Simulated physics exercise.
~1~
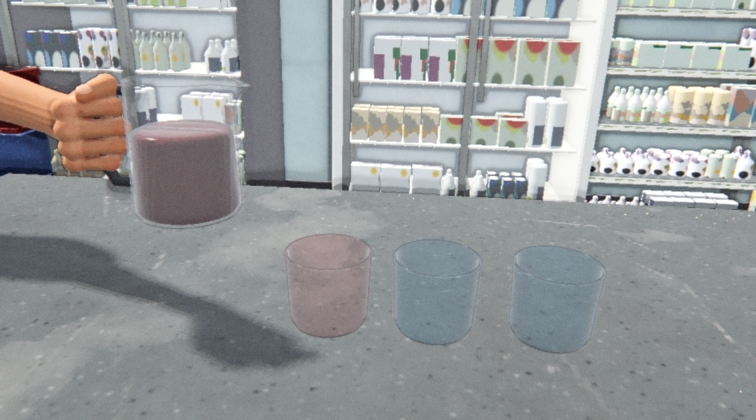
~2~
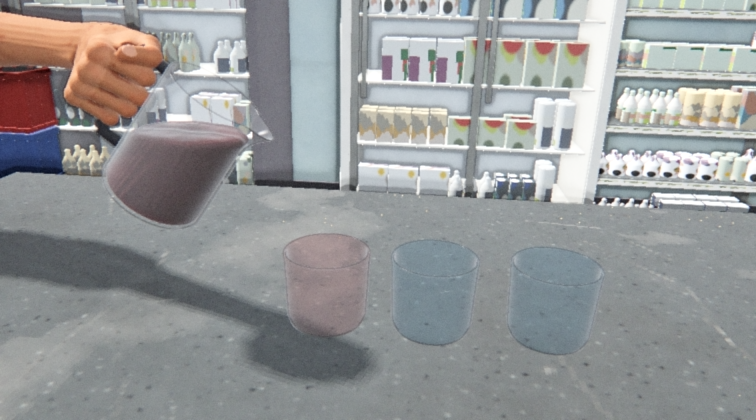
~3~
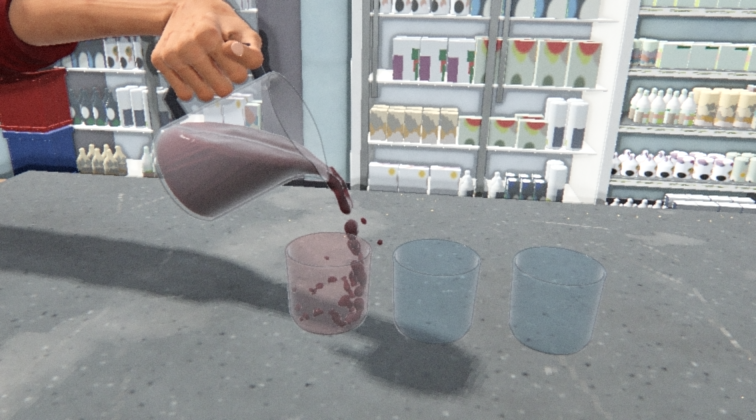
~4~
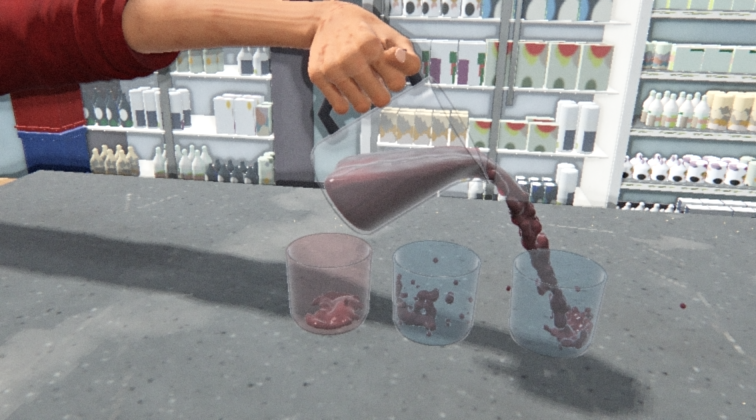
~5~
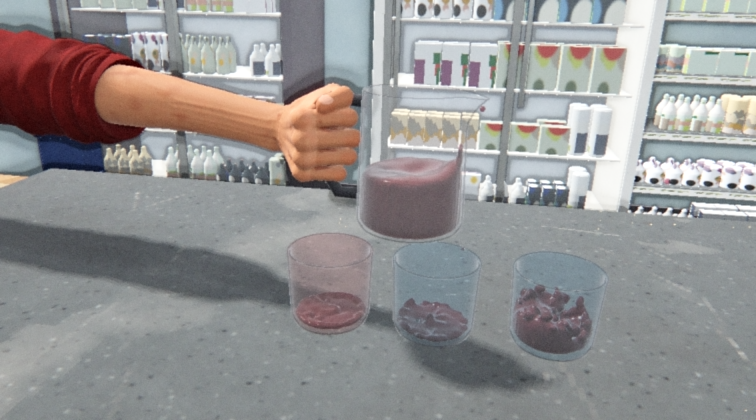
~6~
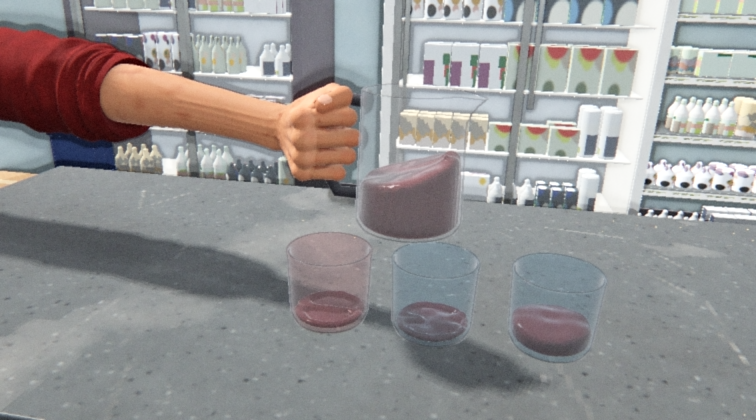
In the video, a hand tilts a clear jug of dark red liquid and moves it rightward over three empty glass mugs on a grey worktop, pouring some into each. The jug is then levelled, still partly full, and the liquid settles shallowly in the mugs, with the right one fullest.
